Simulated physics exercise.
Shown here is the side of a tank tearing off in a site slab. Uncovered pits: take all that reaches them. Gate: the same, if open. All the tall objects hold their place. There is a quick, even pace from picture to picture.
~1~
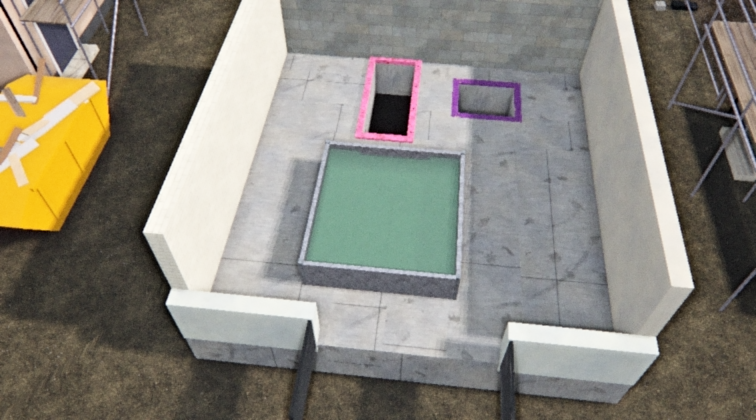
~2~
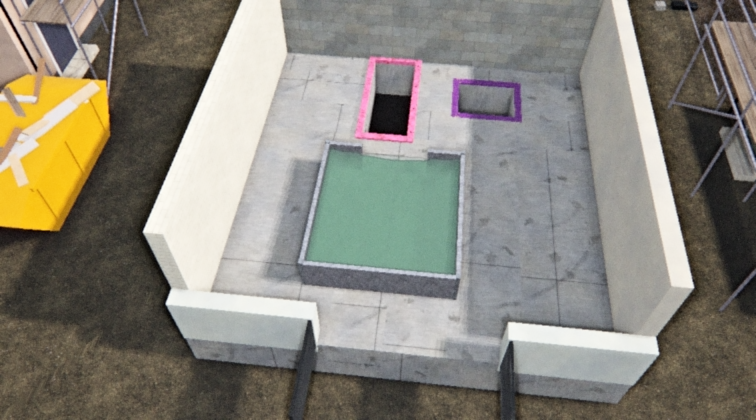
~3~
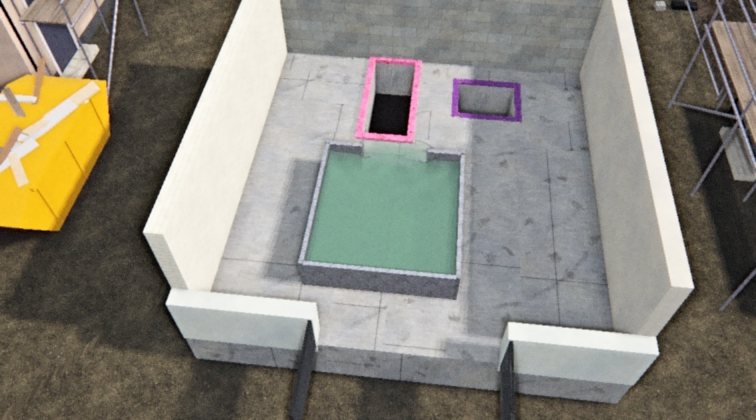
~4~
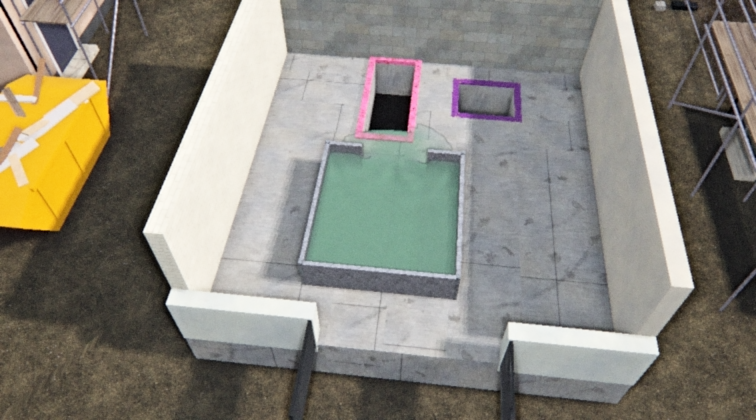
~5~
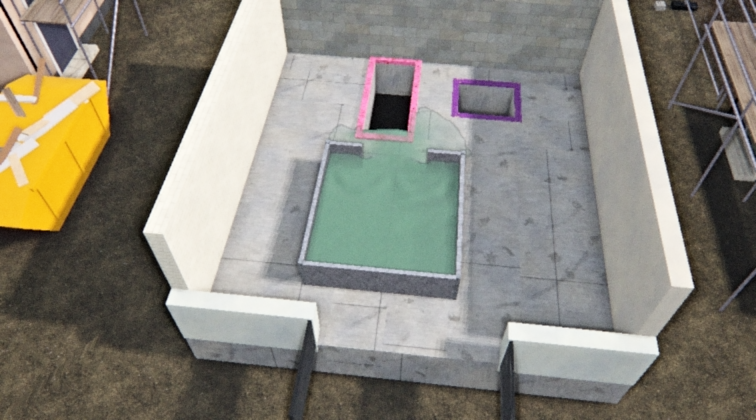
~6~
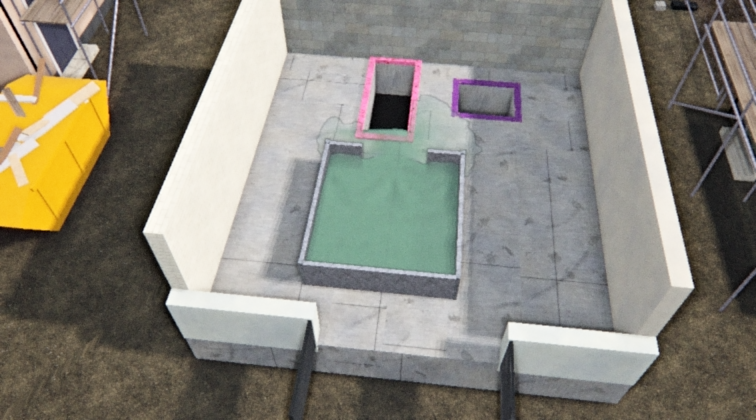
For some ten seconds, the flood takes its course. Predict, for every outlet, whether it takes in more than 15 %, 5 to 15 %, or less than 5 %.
My prediction: The gate takes in less than 5 %; the pink pit takes in more than 15 %; the purple pit takes in more than 15 %.
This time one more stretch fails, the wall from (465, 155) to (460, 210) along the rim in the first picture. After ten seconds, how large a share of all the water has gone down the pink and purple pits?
Pink 6 %, purple 25 %.
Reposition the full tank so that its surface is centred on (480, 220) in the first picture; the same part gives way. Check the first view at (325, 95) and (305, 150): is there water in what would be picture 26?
One after the other, they come out spared and spared.
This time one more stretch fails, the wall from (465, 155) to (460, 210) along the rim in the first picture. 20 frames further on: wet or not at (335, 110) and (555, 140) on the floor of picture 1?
First point: Unwetted; second point: Inundated.
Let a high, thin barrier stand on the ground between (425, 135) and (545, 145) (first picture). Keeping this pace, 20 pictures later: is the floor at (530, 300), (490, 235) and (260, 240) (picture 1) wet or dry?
Result in the order given: Unaffected, unaffected, unaffected.
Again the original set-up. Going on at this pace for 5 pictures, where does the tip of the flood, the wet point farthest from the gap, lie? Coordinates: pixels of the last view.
The farthest point of the front sits at (467, 67).
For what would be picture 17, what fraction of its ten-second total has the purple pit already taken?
Roughly 20 percent.
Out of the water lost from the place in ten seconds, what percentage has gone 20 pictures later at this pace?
I'd put it near 55 in a hundred.
A moment on, water covers 15 % of the floor; the gate 0 %, the pink pit 8 %, the purple pit 1 %.
Next, water covers 25 % of the floor; the gate 0 %, the pink pit 15 %, the purple pit 4 %.
Then, water covers 30 % of the floor; the gate 0 %, the pink pit 24 %, the purple pit 8 %.
Later, water covers 40 % of the floor; the gate 0 %, the pink pit 32 %, the purple pit 13 %.
In the end, water covers 60 % of the floor; the gate 0 %, the pink pit 38 %, the purple pit 19 %.
